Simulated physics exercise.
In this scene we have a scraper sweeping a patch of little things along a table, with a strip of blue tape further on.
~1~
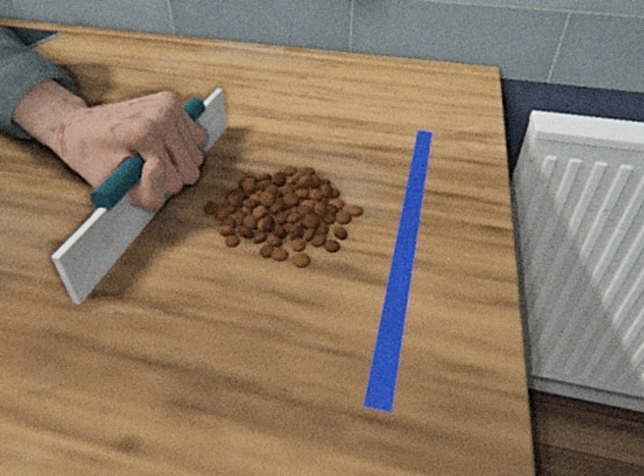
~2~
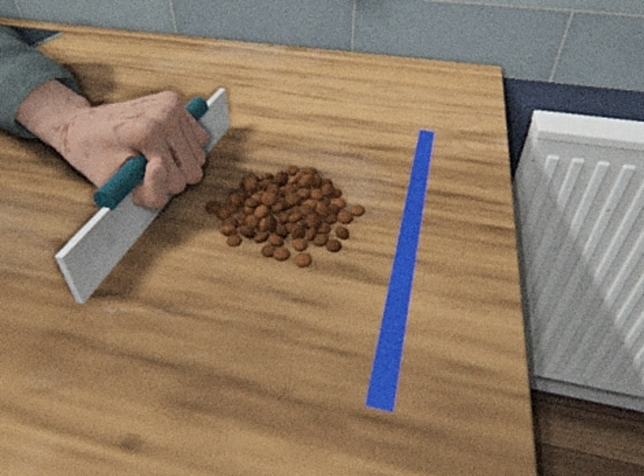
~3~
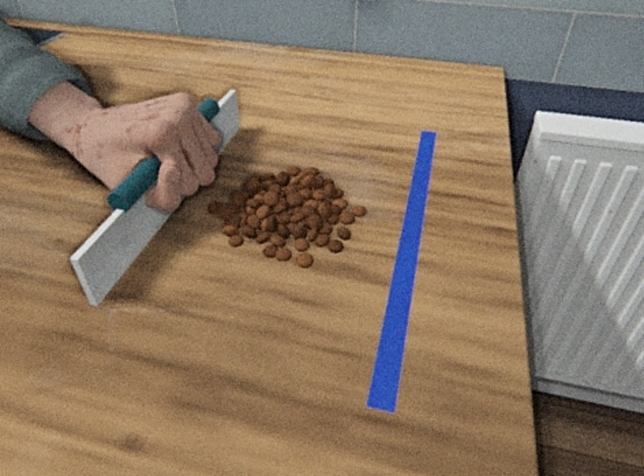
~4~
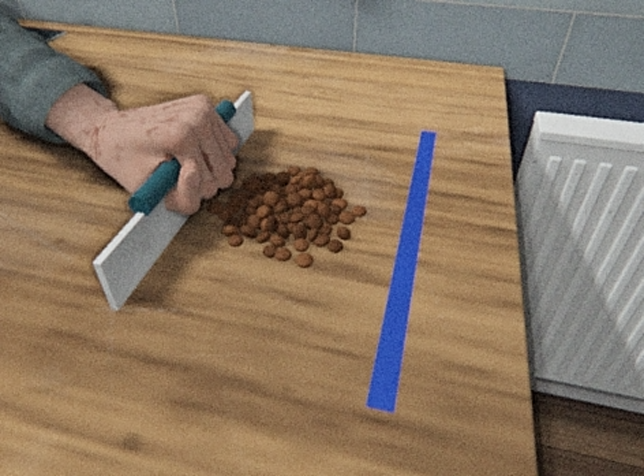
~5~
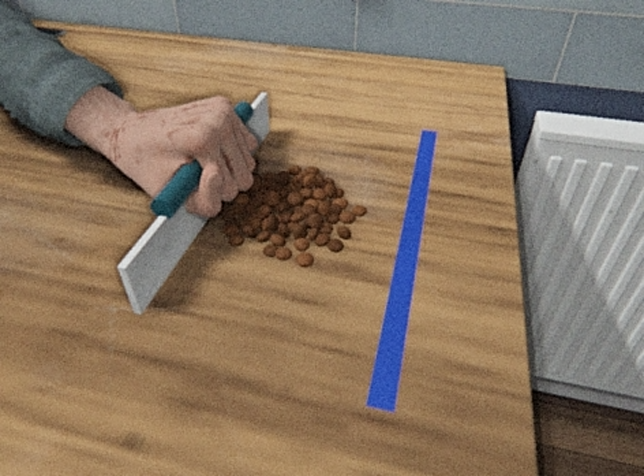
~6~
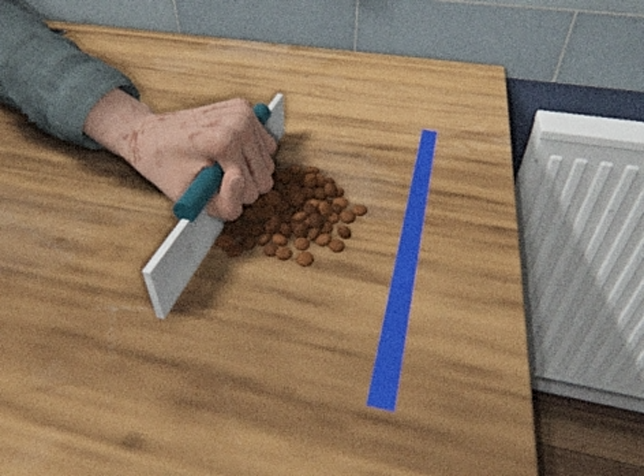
A hand gripping the teal handle of a flat scraper rests at the left of a wooden table, beside a heap of small brown pieces. The hand then slides the scraper steadily right, its blade reaching the heap and crowding its left side, while the blue tape farther right stays clear.
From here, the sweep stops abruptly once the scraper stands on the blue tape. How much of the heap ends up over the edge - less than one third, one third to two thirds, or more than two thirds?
What remains is beyond two thirds.
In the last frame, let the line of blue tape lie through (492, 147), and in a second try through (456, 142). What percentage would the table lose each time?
Roughly 90 % and 40 %.
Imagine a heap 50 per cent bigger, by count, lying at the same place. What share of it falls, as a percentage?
10 per cent or so.
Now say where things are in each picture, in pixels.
Scraper (83, 261), at rest; blue tape (424, 139), about a palm's width from the edge; edge at (517, 251); the heap (281, 205), bits of dog kibble, in the first frame.
Scraper (86, 261), at rest, in the second frame.
Scraper (100, 263); the heap (285, 205), in the third frame.
Scraper (121, 267), in the fourth frame.
Scraper (144, 270); the heap (285, 204), in the fifth frame.
Scraper (167, 274); blue tape (428, 139); edge at (521, 252); the heap (294, 202), about a tenth pushed along, in the sixth frame.
Just after the last frame, scraper still moving, near (331, 176); heap all on the table, its front near (426, 227).
A moment on, scraper stopped at the blue tape; heap all on the table, its front near (526, 256).
Further on, scraper stopped at the blue tape; heap just a few over the edge.
When it is over, scraper stopped at the blue tape; heap just a few over the edge.
